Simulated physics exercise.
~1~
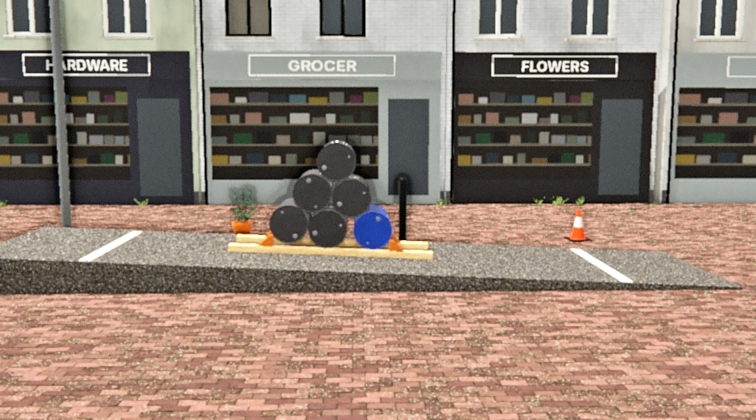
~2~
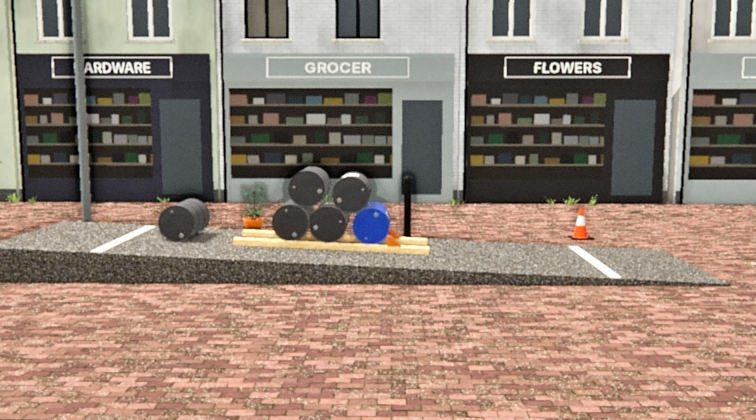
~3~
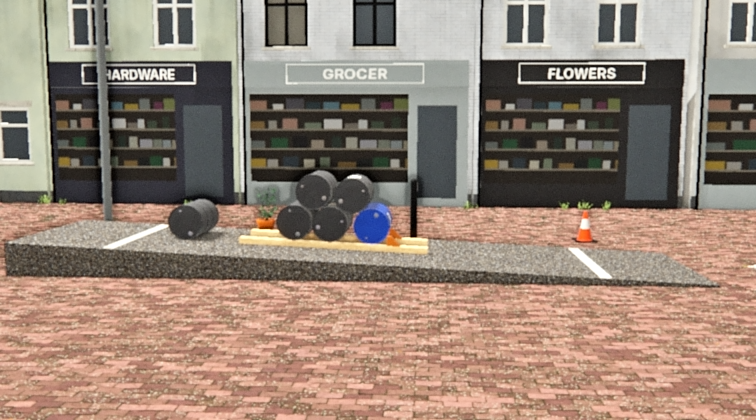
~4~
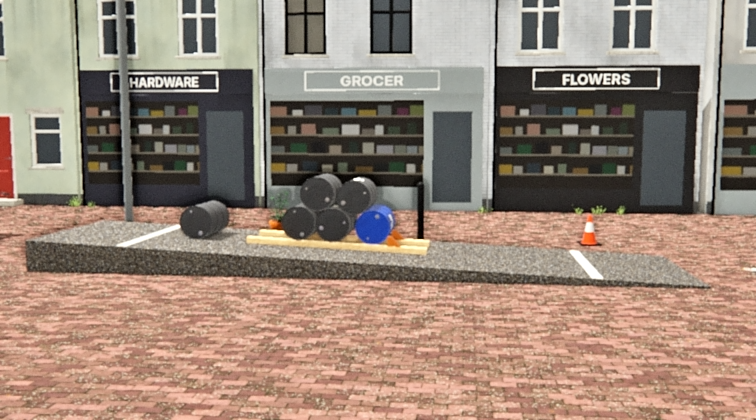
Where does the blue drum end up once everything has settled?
The blue drum comes to rest still up on the timbers, at the right end of the bottom row of the stack.
